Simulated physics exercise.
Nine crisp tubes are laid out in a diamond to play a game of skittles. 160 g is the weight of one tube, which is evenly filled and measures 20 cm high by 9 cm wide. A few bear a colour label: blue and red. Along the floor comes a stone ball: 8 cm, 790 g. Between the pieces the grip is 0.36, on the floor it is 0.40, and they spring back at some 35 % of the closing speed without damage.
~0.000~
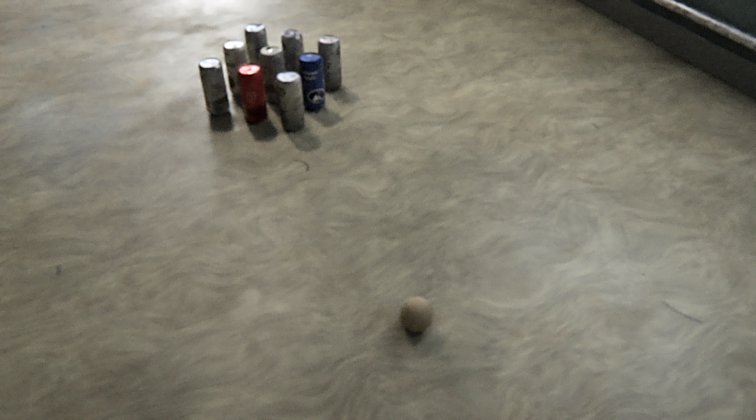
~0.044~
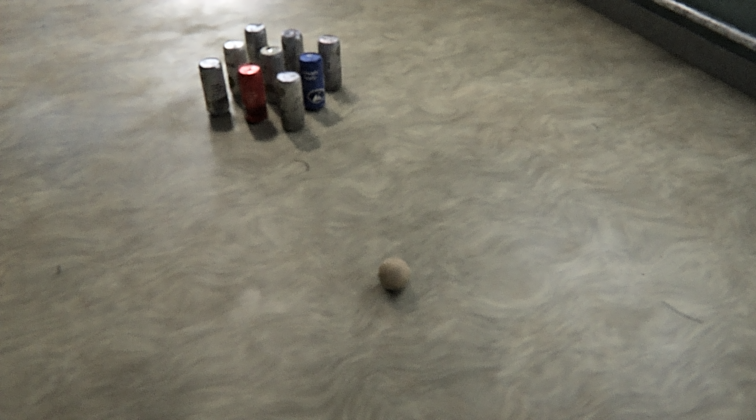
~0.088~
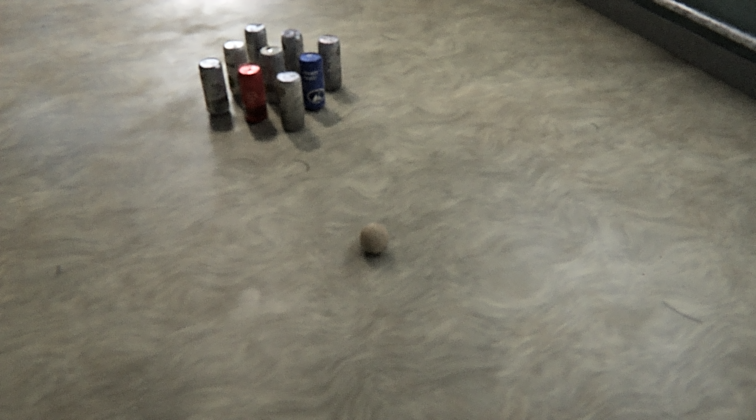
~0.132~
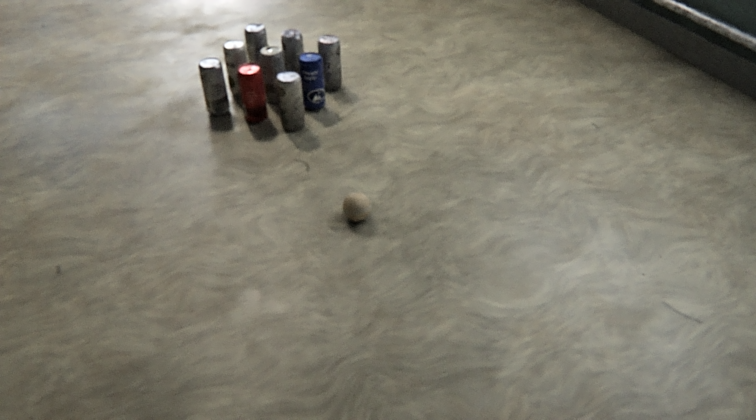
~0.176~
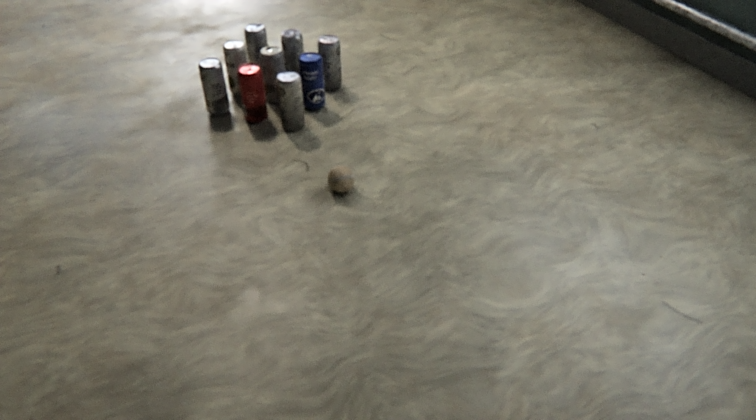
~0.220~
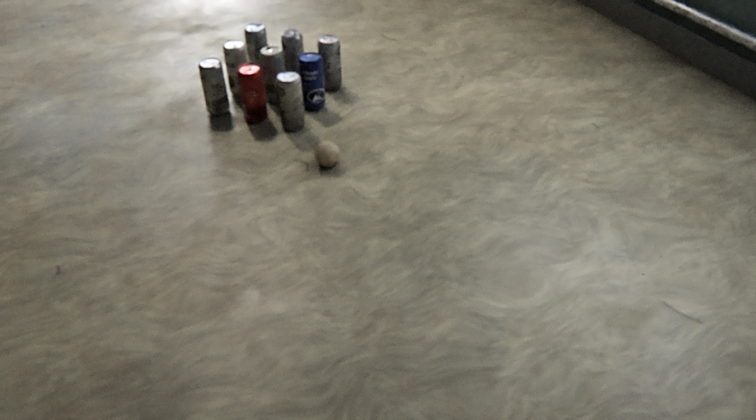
A small ball rolls across the floor toward a cluster of upright cans, drifting left.
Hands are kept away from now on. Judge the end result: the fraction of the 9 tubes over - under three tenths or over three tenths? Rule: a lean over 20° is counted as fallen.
My judgement: Over three tenths.
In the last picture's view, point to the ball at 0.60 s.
(271, 46), more or less.
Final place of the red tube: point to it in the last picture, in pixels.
Its middle finishes near pixel (187, 119) of the last picture.
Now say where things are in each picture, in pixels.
In the first frame (places mark the middle of the side facing us), ball (417, 314) 1.02 m before the front row; blue tube (313, 87); red tube (259, 98); nothing disturbed.
The second frame shows ball (394, 274) 87 cm before the front row; blue tube (313, 87).
The third frame shows ball (374, 238) 72 cm before the front row; blue tube (313, 87).
The fourth frame shows ball (357, 207) 57 cm before the front row; blue tube (313, 87).
The fifth frame shows ball (341, 179) 42 cm before the front row; red tube (259, 98).
The sixth frame shows ball (327, 154) 27 cm before the front row; blue tube (313, 87); red tube (259, 98); nothing disturbed.
After 0.40 s, ball still moving; none of the 9 tubes over, 6 disturbed; red tube leaning 10°; blue tube leaning 7°.
After 0.60 s, ball still moving; 6 of the 9 tubes over; blue tube leaning 68°; red tube leaning 39°.
After 1.08 s, ball still moving; 8 of the 9 tubes over; red tube lying flat; blue tube lying flat.
By the end (1.9 s), ball rolling away; 8 of the 9 tubes over; blue tube lying flat; red tube lying flat. That is 89 per cent. As the last picture would show them, middles, blue tube near (266, 28), red tube near (187, 119).
